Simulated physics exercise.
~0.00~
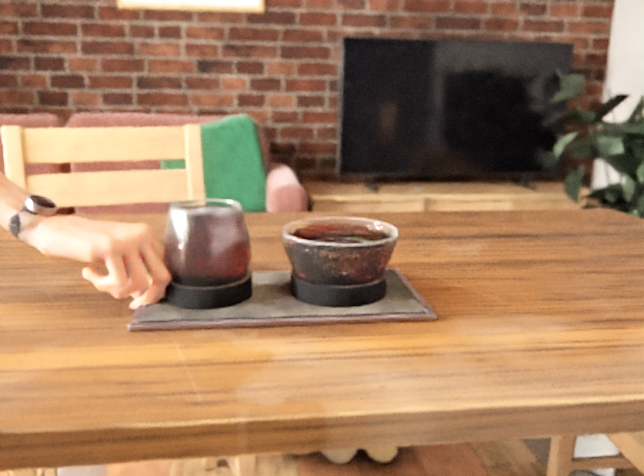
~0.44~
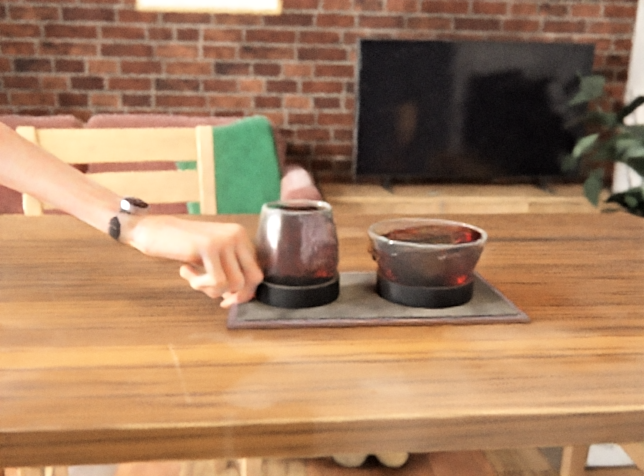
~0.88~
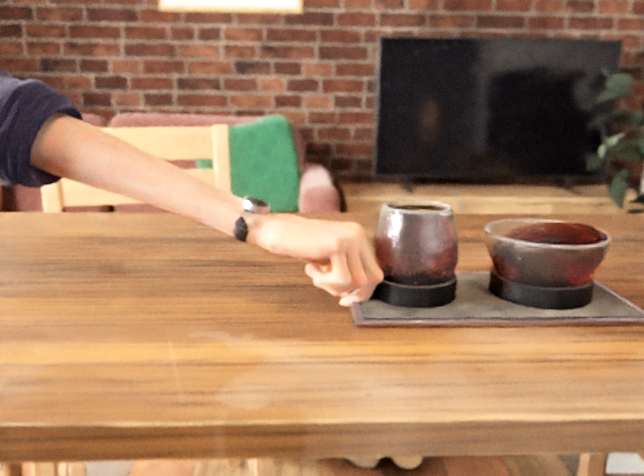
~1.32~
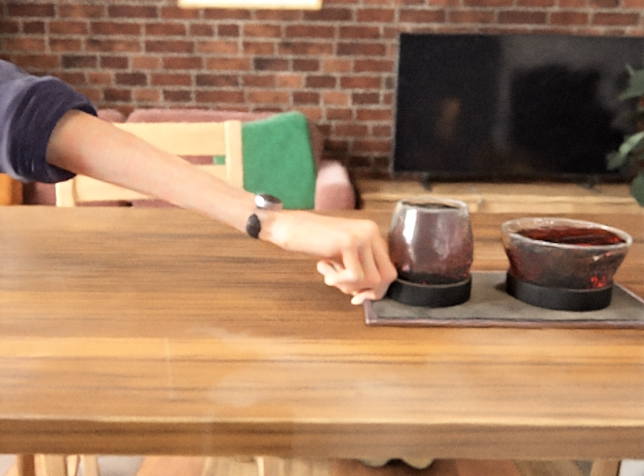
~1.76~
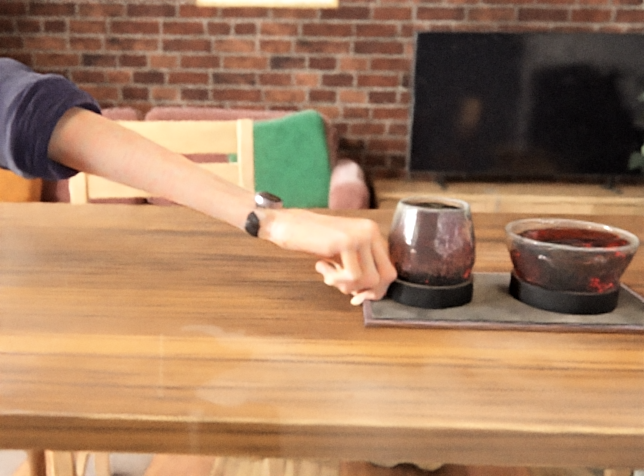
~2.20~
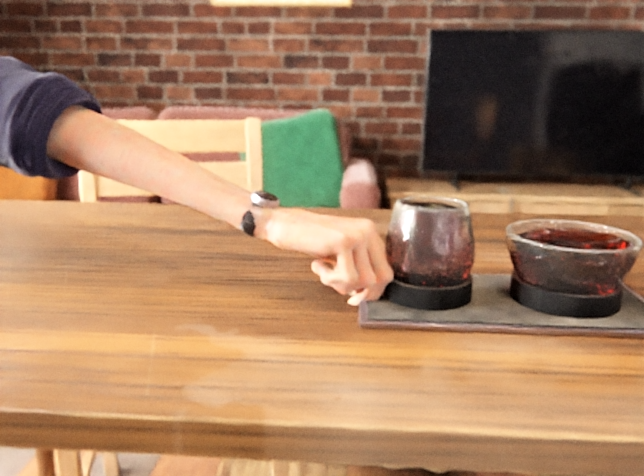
The clip shows a hand sliding a dark tray to the right along a wooden table, carrying a round-bellied glass and a round bowl of dark reddish tea, until the tray stops with both vessels upright and the hand still at its left end.
